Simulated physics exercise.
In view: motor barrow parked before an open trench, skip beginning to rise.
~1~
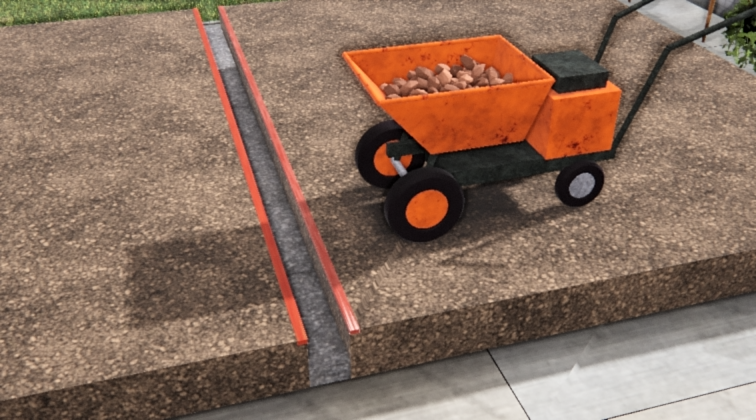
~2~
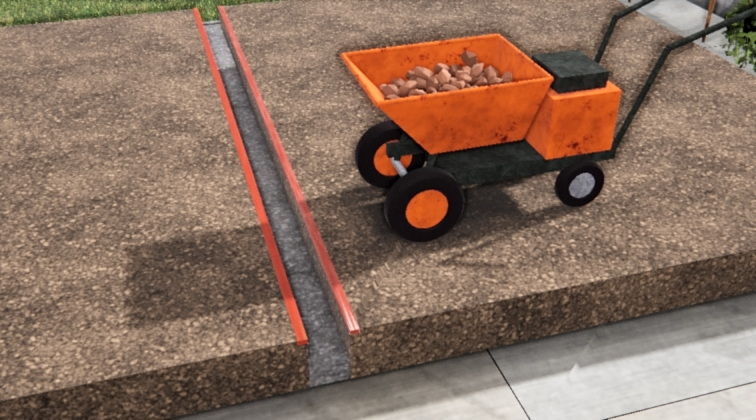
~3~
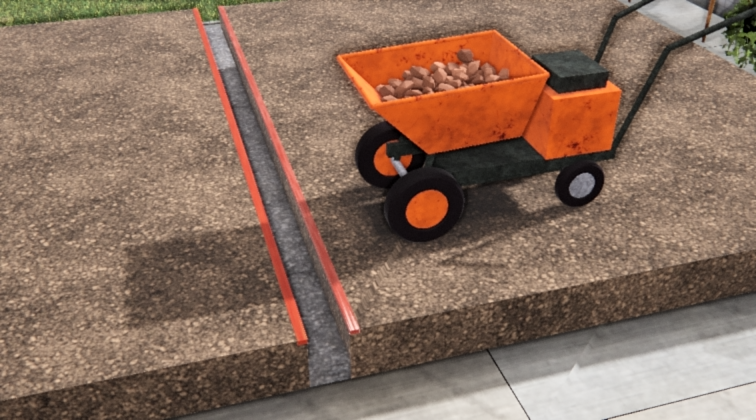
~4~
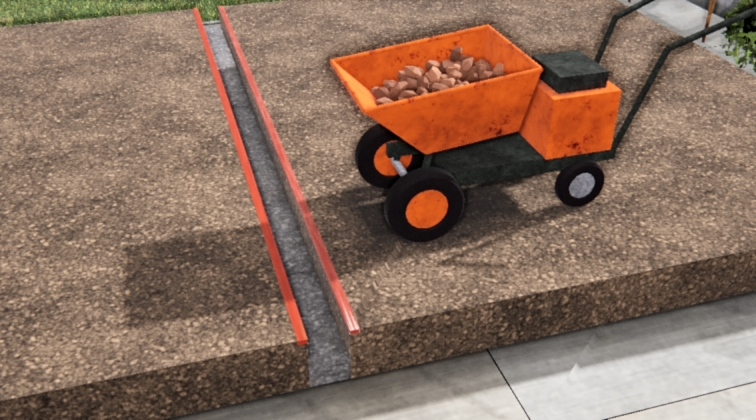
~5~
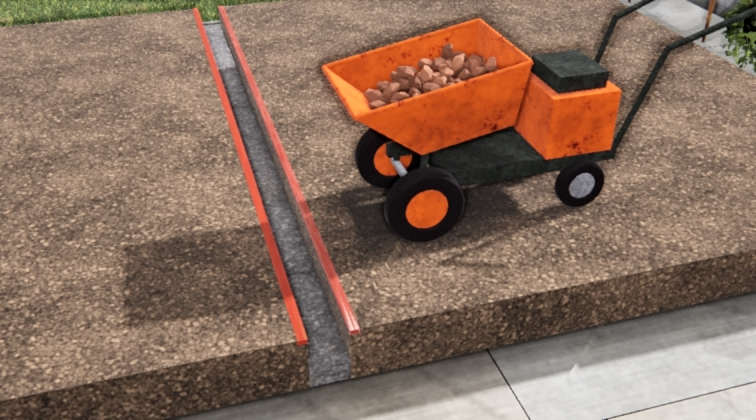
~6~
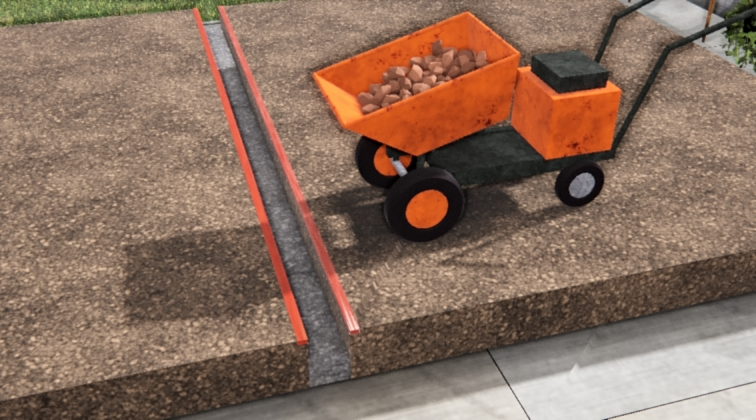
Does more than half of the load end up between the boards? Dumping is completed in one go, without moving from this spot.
The trench is likely to gain only a lesser share of it.
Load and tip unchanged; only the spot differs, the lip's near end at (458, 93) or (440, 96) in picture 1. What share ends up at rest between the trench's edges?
Roughly 40 per cent first, then roughly 50 per cent.
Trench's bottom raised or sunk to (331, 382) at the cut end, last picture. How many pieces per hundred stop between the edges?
Roughly 30 in a hundred.
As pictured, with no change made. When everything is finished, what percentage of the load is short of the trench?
My estimate is around 0 percent.
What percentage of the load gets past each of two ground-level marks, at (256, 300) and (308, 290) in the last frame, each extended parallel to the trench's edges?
I'd say some 30 in a hundred, and after that 70 in a hundred.
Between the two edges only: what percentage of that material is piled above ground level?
Roughly 5 %.
Soon after the last picture, skip tipped steeply; all in the skip.
A little later, skip tipped steeply; most in the skip; a stray few in or heaped over the trench; a small part beyond it; a stray few falling.
Later still, skip tipped right over; about a quarter in the skip; about a quarter in or heaped over the trench; about half beyond it.
By the end, skip tipped right over; a small part in the skip; about a third in or heaped over the trench; about half beyond it.
